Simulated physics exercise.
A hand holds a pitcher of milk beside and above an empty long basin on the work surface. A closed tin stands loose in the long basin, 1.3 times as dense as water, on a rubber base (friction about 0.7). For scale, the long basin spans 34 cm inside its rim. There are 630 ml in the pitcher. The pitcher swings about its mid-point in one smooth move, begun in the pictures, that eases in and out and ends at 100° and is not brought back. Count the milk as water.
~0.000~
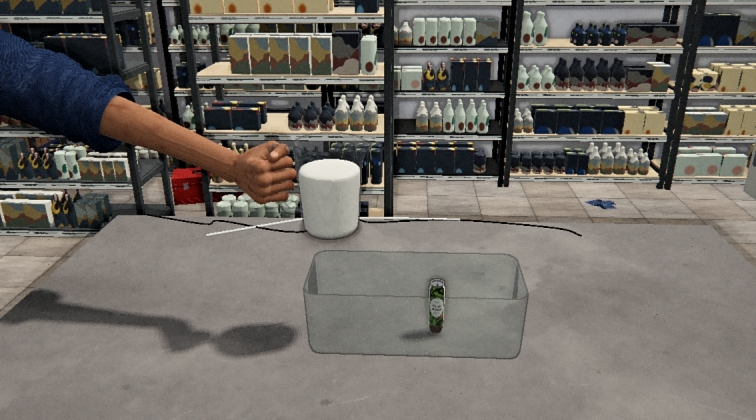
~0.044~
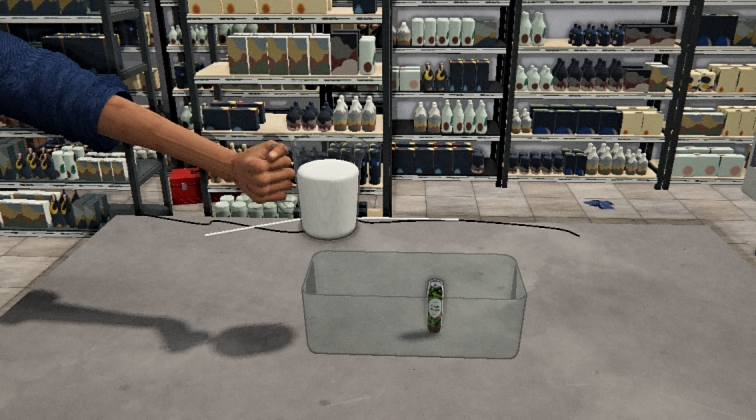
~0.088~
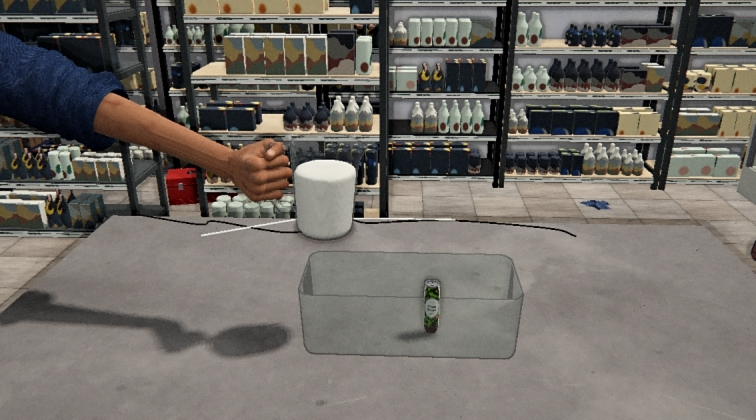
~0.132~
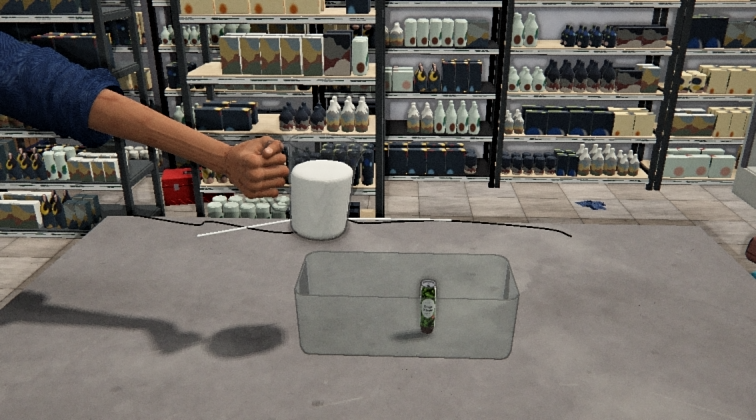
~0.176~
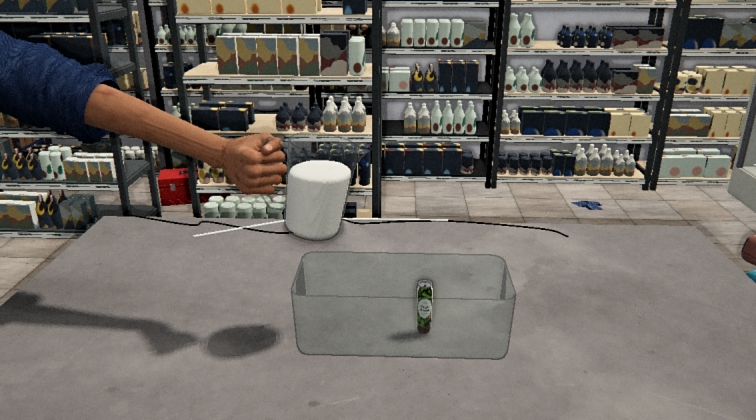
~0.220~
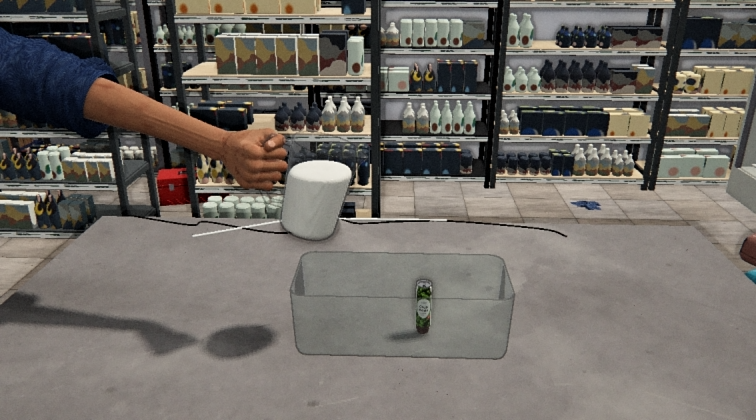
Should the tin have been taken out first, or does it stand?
The tin falls.
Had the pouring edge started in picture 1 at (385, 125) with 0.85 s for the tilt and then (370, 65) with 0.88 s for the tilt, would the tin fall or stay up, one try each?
First it topples; then it stays up.
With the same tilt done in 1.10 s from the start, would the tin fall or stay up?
Then it goes over.
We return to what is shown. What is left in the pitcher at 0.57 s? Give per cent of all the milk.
Near 92 in a hundred.
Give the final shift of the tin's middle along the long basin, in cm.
Some 8.5 cm.
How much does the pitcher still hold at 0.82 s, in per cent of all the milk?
Some 42 per cent.
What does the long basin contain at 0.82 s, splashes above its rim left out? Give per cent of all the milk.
Near 34 in a hundred.
After 0.57 s the tilt is 72° and 91 per cent is still to pour; the tin stands where it began.
After 0.82 s the tilt is 99° and 43 per cent is still to pour; the tin stands 3 cm from where it began.
After 1.09 s the tilt is 100° and 8 per cent is still to pour; the tin lies on its side.
After 1.38 s the tilt is 100° and 1 per cent is still to pour; the tin lies on its side.
In the end the tin lies on its side.
